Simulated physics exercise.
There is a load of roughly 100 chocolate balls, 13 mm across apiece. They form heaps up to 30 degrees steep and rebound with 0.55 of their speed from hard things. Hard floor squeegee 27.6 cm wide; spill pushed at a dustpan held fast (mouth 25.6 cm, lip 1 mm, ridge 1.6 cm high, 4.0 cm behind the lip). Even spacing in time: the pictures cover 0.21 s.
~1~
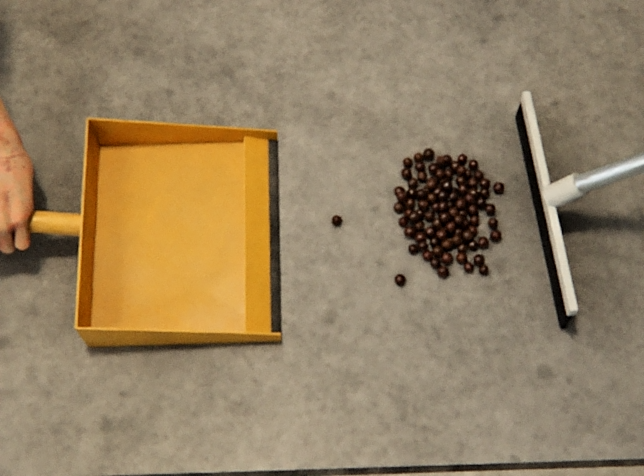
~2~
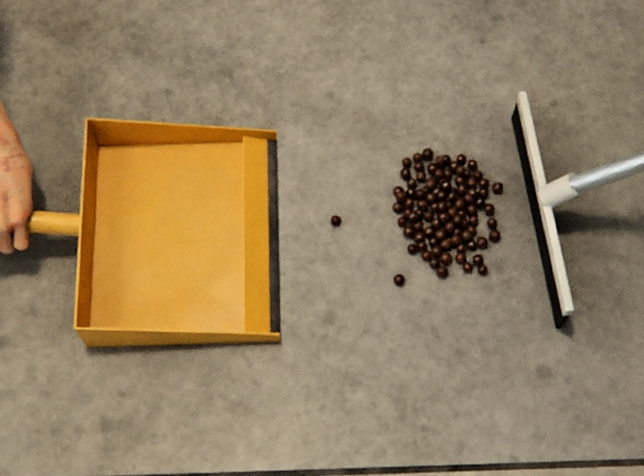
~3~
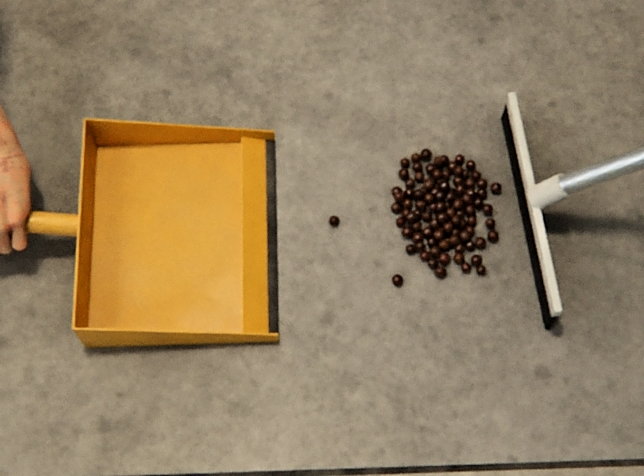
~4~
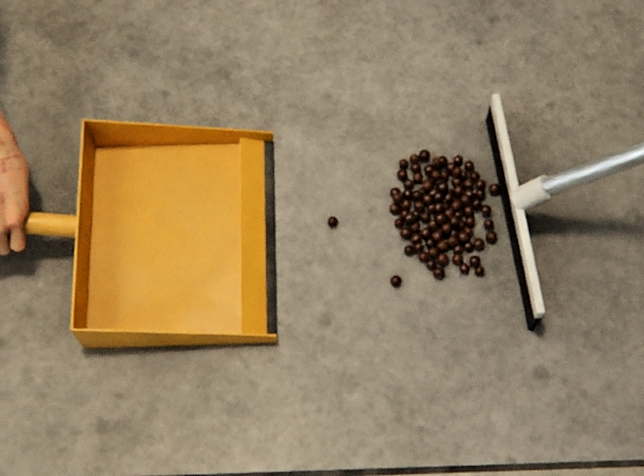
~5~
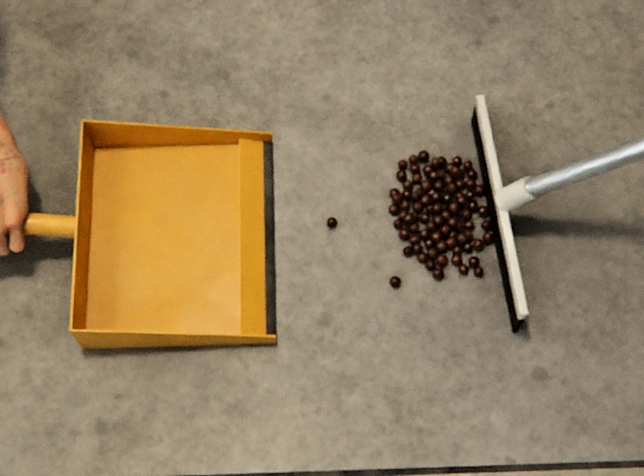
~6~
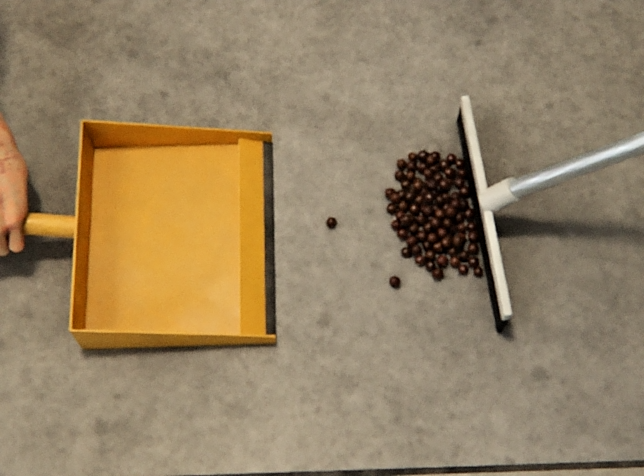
A hand holds a dustpan while a squeegee moves left and pushes brown balls together.
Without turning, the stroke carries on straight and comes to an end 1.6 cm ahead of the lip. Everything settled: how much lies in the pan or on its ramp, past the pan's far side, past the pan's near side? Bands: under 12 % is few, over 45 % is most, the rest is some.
Pan: Some; far side: Few; near side: Few.
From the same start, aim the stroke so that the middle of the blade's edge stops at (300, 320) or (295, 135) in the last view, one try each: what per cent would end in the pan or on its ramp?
About 35 and 20 per cent.
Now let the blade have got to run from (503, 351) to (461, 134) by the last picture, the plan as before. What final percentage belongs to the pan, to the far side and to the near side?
Per cent by place - pan 25, far side 5, near side 10.
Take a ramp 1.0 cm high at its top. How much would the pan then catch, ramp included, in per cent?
That would give something like 40 per cent.
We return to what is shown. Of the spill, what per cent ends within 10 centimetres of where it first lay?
0 %.
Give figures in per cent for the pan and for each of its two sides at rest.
Well, the pan ends up with 40 percent, the far side with 5 percent, the near side with 0 percent.
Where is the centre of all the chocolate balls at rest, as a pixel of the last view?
Roughly pixel (273, 221).
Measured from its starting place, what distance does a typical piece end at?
Median: Approx. 20 cm.
Then, 0.25 s after the last picture, middle of the blade 14 cm from the lip; 0 % over the lip, far side 0 %, near side 0 %.
Then, 0.41 s after the last picture, middle of the blade 7 cm from the lip; 0 % over the lip, far side 5 %, near side 0 %.
Then, 0.70 s after the last picture, middle of the blade 3 cm from the lip; 40 % over the lip, far side 5 %, near side 0 %.
In the end, pan 40 %, far side 5 %, near side 0 %, in front of the lip or behind the blade 50 %.
